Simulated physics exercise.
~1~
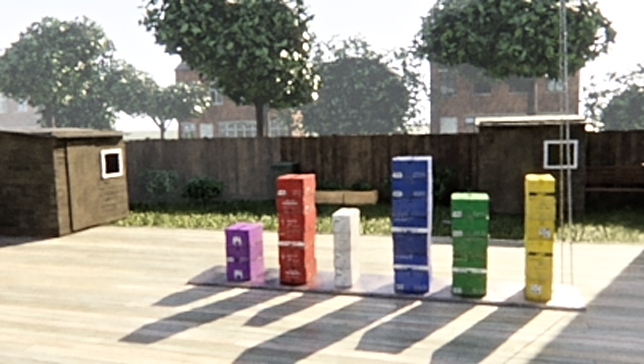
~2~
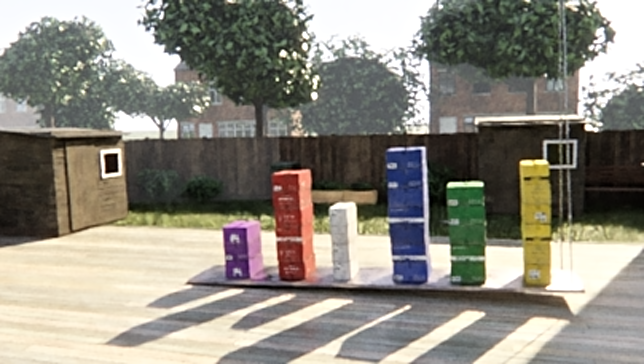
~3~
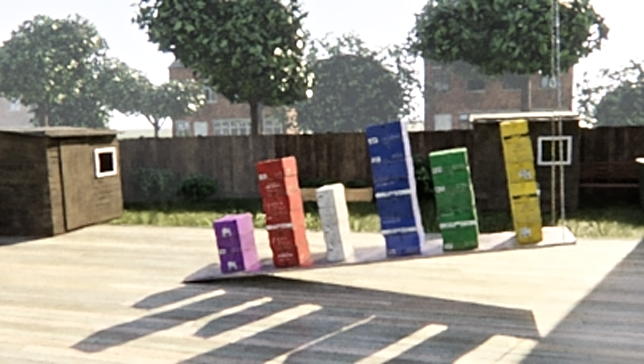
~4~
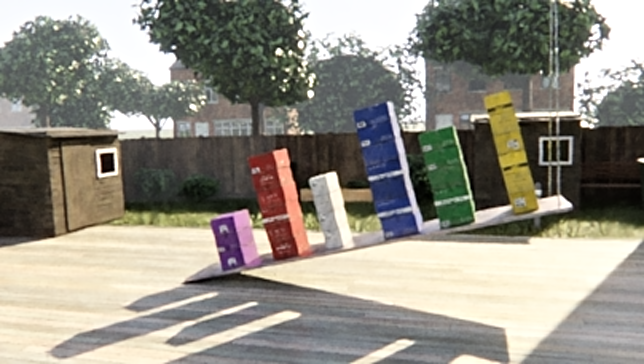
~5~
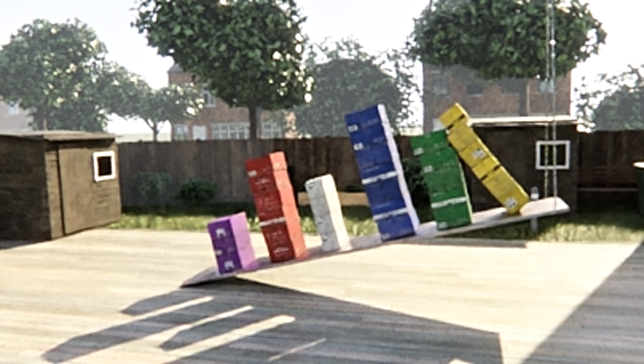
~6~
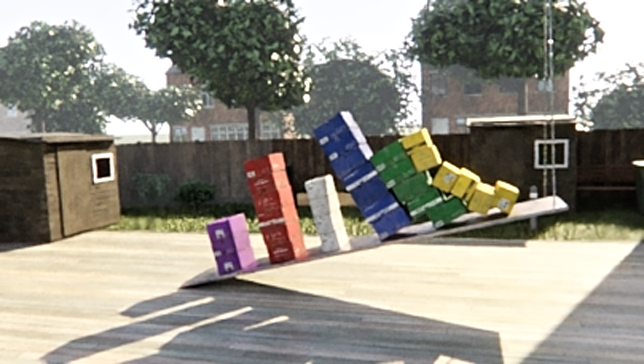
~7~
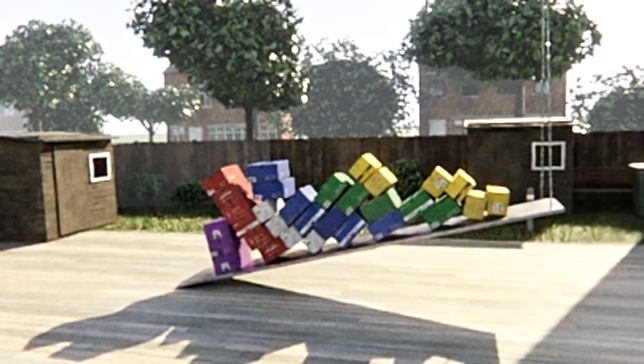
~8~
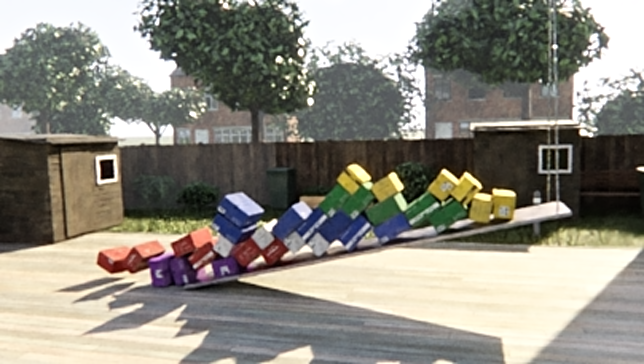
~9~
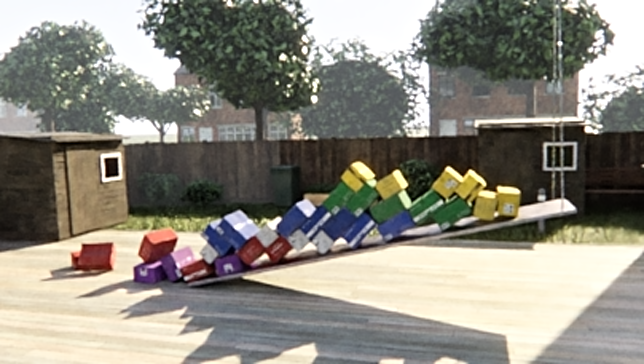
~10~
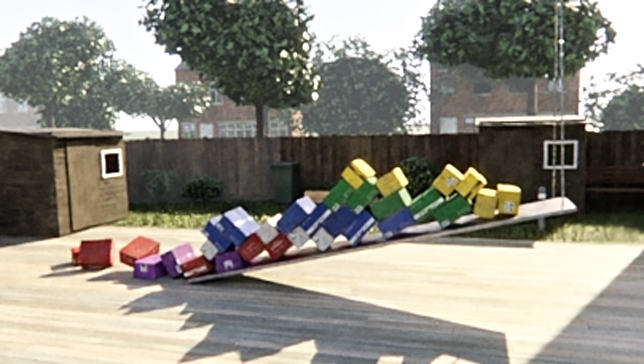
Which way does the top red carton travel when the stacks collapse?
The top red carton moves to the left, tumbling off the low end of the tilted deck and coming to rest on the ground.
